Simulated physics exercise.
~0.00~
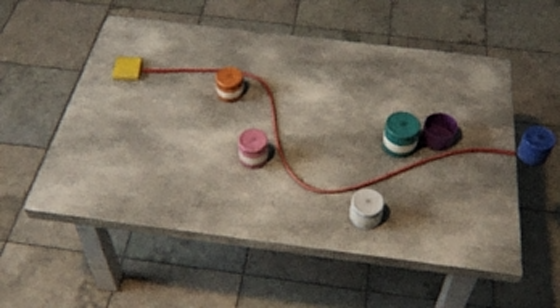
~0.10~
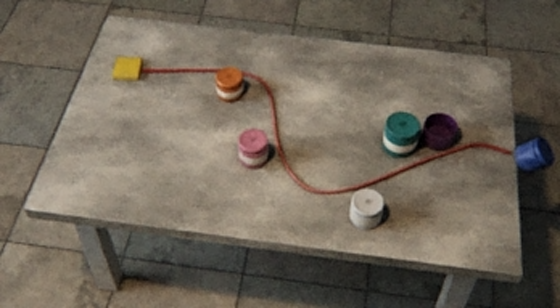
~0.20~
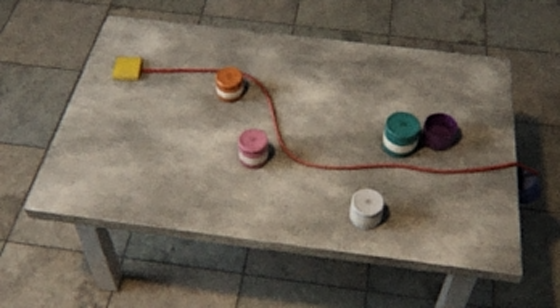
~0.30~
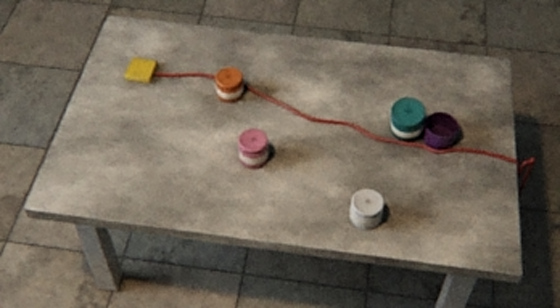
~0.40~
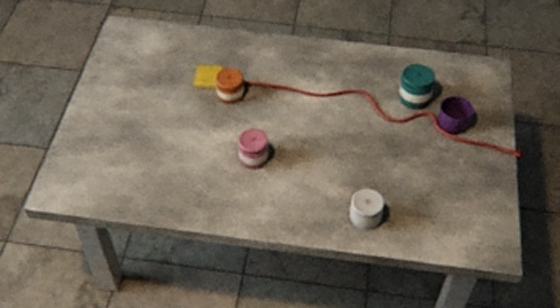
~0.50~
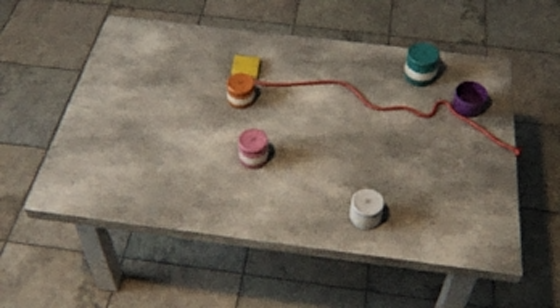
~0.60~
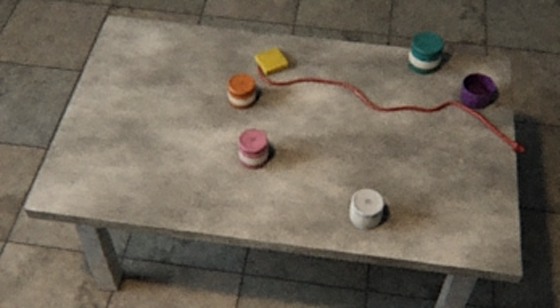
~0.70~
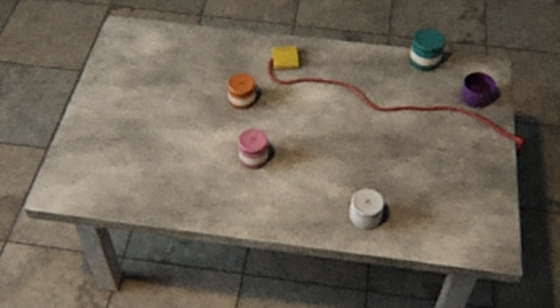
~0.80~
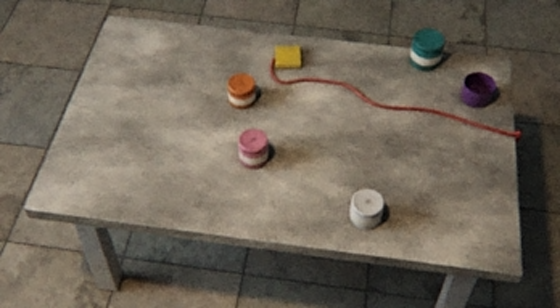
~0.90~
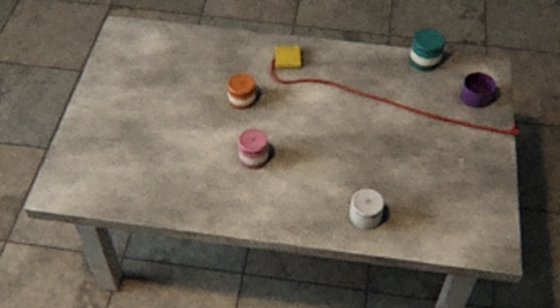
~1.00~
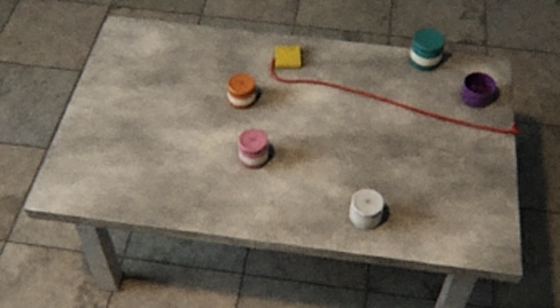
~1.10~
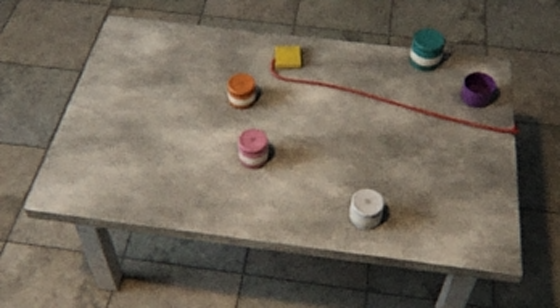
In this clip, a blue speaker tips off a table's right edge, pulling a red cable that drags a yellow phone rightward past an orange tin and shifts a teal tin and purple cup toward the far right; all settle, the pink tin and white canister unmoved.
